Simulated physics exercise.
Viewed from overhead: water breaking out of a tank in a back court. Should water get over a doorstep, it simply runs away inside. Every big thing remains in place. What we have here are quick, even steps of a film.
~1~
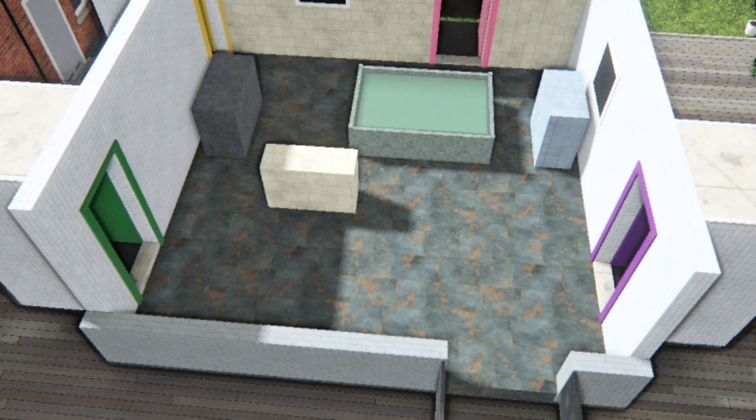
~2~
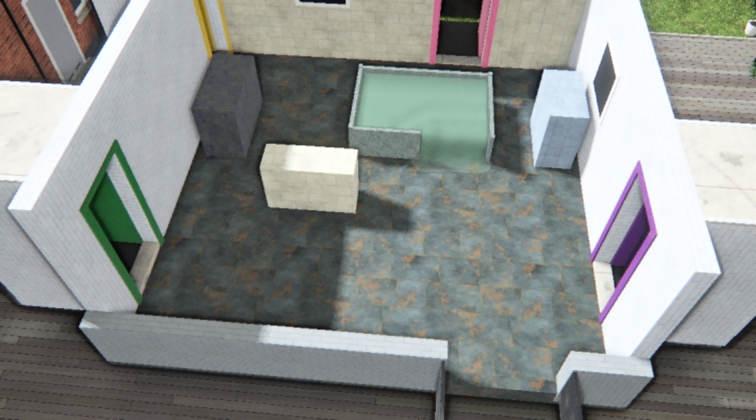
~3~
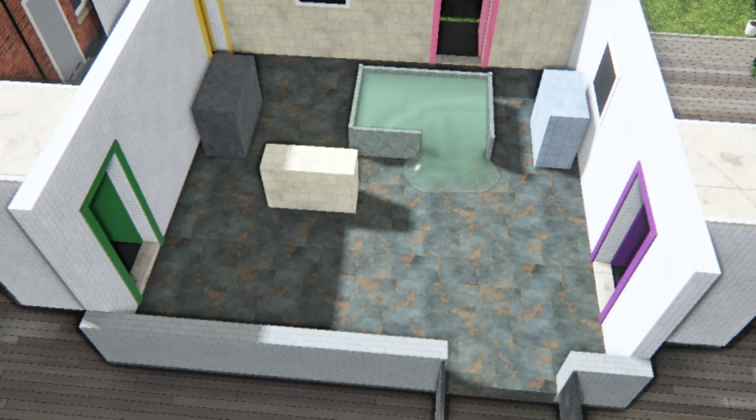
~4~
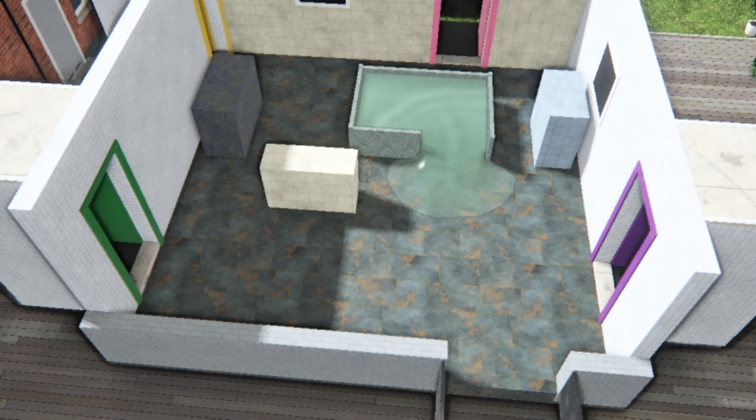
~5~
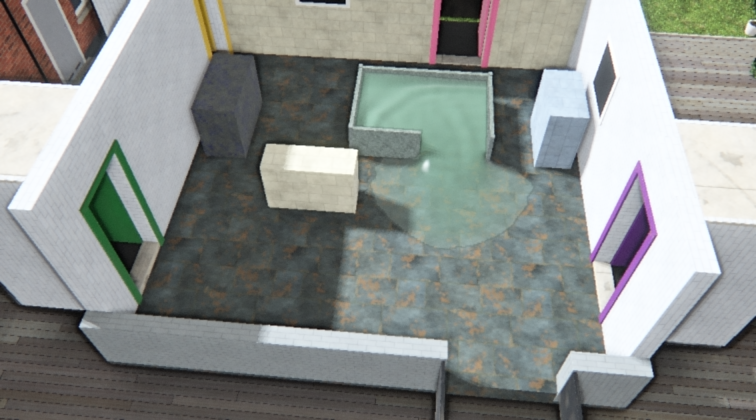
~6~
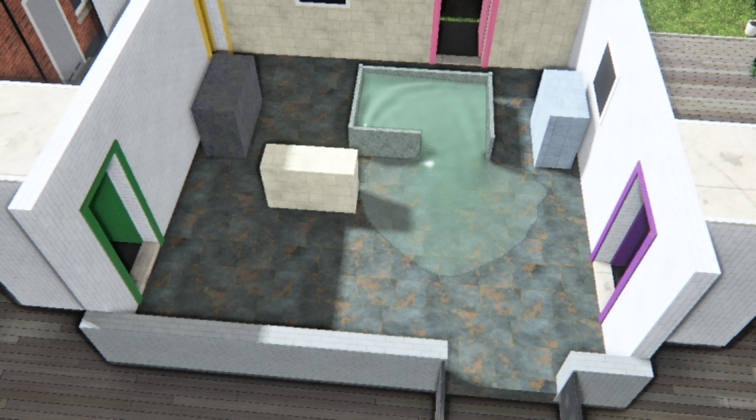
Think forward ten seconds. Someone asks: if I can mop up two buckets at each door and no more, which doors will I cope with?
The yellow door: You will cope; the green door: You will cope; the purple door: Too much for you; the pink door: You will cope.
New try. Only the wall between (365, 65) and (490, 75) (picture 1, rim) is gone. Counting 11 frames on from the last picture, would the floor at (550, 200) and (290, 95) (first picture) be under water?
Unwetted, then submerged.
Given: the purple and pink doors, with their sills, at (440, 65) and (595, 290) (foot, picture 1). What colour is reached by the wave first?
That's the pink one.
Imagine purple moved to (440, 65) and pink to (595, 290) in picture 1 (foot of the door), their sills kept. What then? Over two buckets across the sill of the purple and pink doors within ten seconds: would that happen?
I'd say purple door falls short, while pink door overflows.
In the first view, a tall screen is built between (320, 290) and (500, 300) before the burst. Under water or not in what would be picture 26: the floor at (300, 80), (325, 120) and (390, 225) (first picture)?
Taking the three spots in turn, they are unwetted, unwetted and inundated.
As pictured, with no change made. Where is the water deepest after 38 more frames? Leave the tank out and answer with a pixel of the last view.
My best guess is roughly (127, 339).
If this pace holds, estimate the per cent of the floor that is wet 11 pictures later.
That's roughly 40 per cent.
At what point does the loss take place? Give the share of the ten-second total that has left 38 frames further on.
I'd put it near 70 in a hundred.
A moment on, water covers 30 % of the floor; the yellow door not reached, the green door not reached, the purple door not reached, the pink door not reached.
Next, water covers 40 % of the floor; the yellow door not reached, the green door not reached, the purple door under two buckets in, the pink door not reached.
Then, water covers 45 % of the floor; the yellow door not reached, the green door not reached, the purple door over two buckets in, the pink door not reached.
Later, water covers 50 % of the floor; the yellow door not reached, the green door wet at the sill, nothing in, the purple door over two buckets in, the pink door not reached.
In the end, water covers 65 % of the floor; the yellow door wet at the sill, nothing in, the green door wet at the sill, nothing in, the purple door over two buckets in, the pink door not reached.
